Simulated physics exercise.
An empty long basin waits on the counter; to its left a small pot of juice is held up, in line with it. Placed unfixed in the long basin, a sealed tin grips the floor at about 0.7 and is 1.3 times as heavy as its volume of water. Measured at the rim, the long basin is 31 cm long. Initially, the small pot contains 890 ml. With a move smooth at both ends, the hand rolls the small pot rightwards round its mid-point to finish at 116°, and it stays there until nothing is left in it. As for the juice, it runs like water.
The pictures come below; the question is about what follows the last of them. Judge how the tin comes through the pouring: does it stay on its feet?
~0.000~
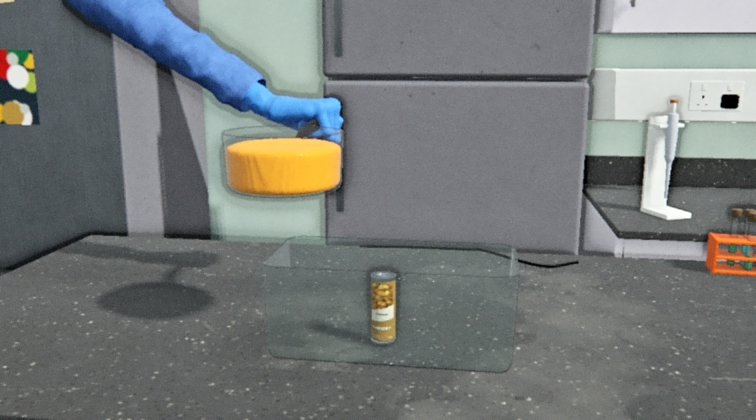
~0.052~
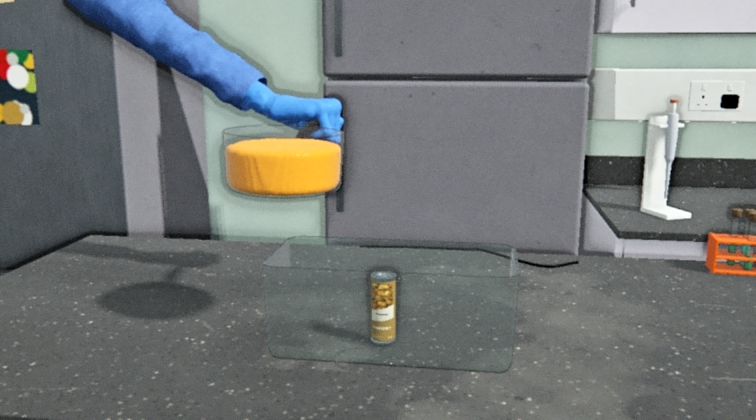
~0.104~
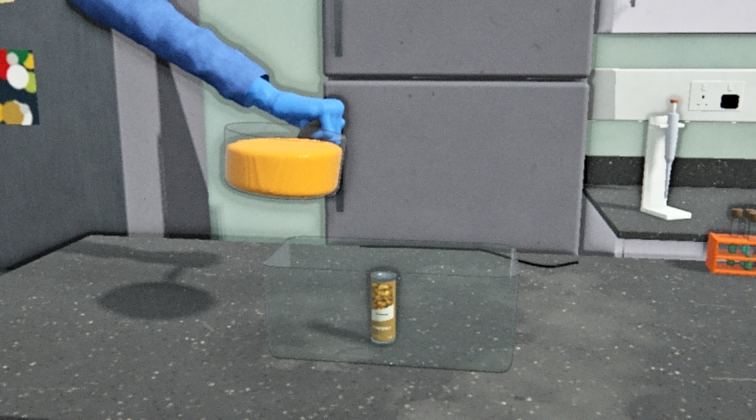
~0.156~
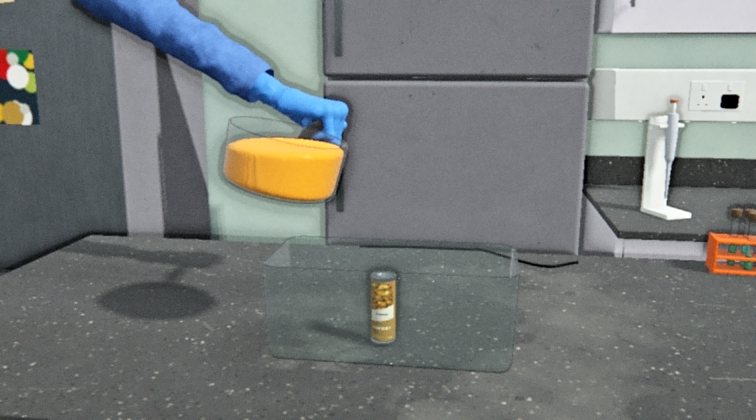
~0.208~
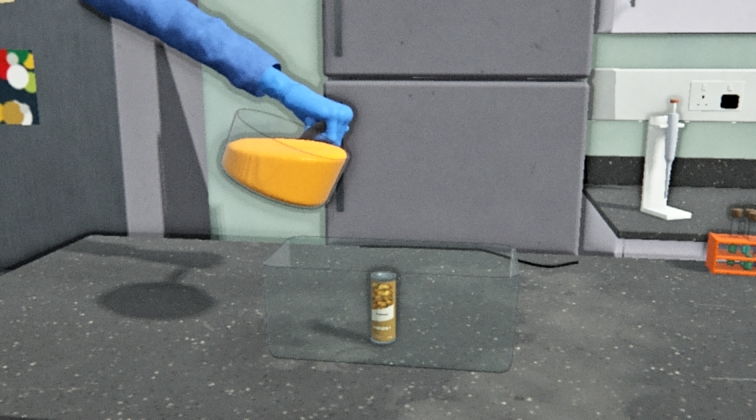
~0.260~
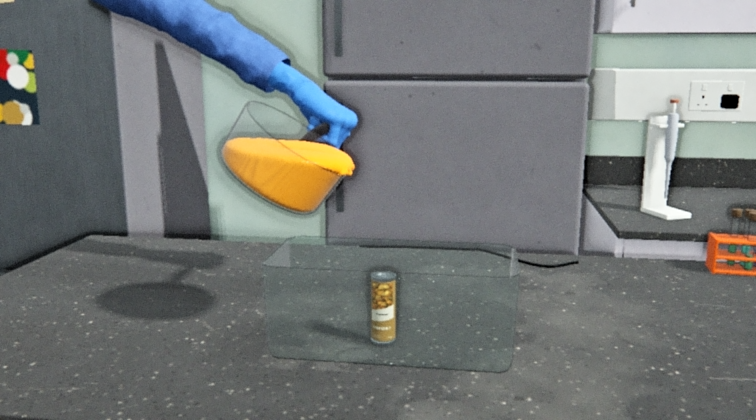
No - looks to me like it can't hold out.
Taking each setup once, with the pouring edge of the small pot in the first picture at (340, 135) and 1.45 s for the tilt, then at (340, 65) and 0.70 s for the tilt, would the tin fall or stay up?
Run one: It does not tip. Run two: It does not tip.
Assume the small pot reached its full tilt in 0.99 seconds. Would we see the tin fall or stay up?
Result: Tin upright.
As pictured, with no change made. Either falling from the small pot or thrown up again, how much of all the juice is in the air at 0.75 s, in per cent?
About 3 percent.
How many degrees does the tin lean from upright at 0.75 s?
I'd say it's tipped close to 15 degrees.
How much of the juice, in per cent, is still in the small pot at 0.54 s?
18 %.
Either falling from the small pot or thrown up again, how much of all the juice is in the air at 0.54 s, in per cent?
Some 32 per cent, I reckon.
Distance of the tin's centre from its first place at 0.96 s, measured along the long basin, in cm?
Its middle sits about 7 cm from the start.
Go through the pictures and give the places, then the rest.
It leans 0°; its right rim is at (341, 134); the juice meets the walls at (231, 145) and (339, 147); the long basin's rim runs from (276, 251) to (516, 262); the tin's top is at (384, 278), in the first frame.
It leans 2°; its right rim is at (342, 136); the juice meets the walls at (231, 145) and (340, 148), in the second frame.
It leans 6°; its right rim is at (343, 141); the juice meets the walls at (232, 144) and (341, 149), in the third frame.
It leans 14°; its right rim is at (345, 149); the juice meets the walls at (232, 143) and (344, 151), in the fourth frame.
It leans 23°; its right rim is at (346, 160); the juice meets the walls at (231, 143) and (347, 153), in the fifth frame.
It leans 35°; its right rim is at (345, 173); the juice meets the walls at (230, 140) and (344, 163); 4 per cent is over the edge, in the sixth frame.
By 0.54 s the tilt is 102° and 18 per cent is still to pour; the tin stands where it began.
By 0.75 s the tilt is 116° and 2 per cent is still to pour; the tin leans 17°.
By 0.96 s the tilt is 116° and 0 per cent is still to pour; the tin lies on its side.
By 1.20 s the tilt is 116° and 0 per cent is still to pour; the tin lies on its side.
At rest the tin lies on its side.
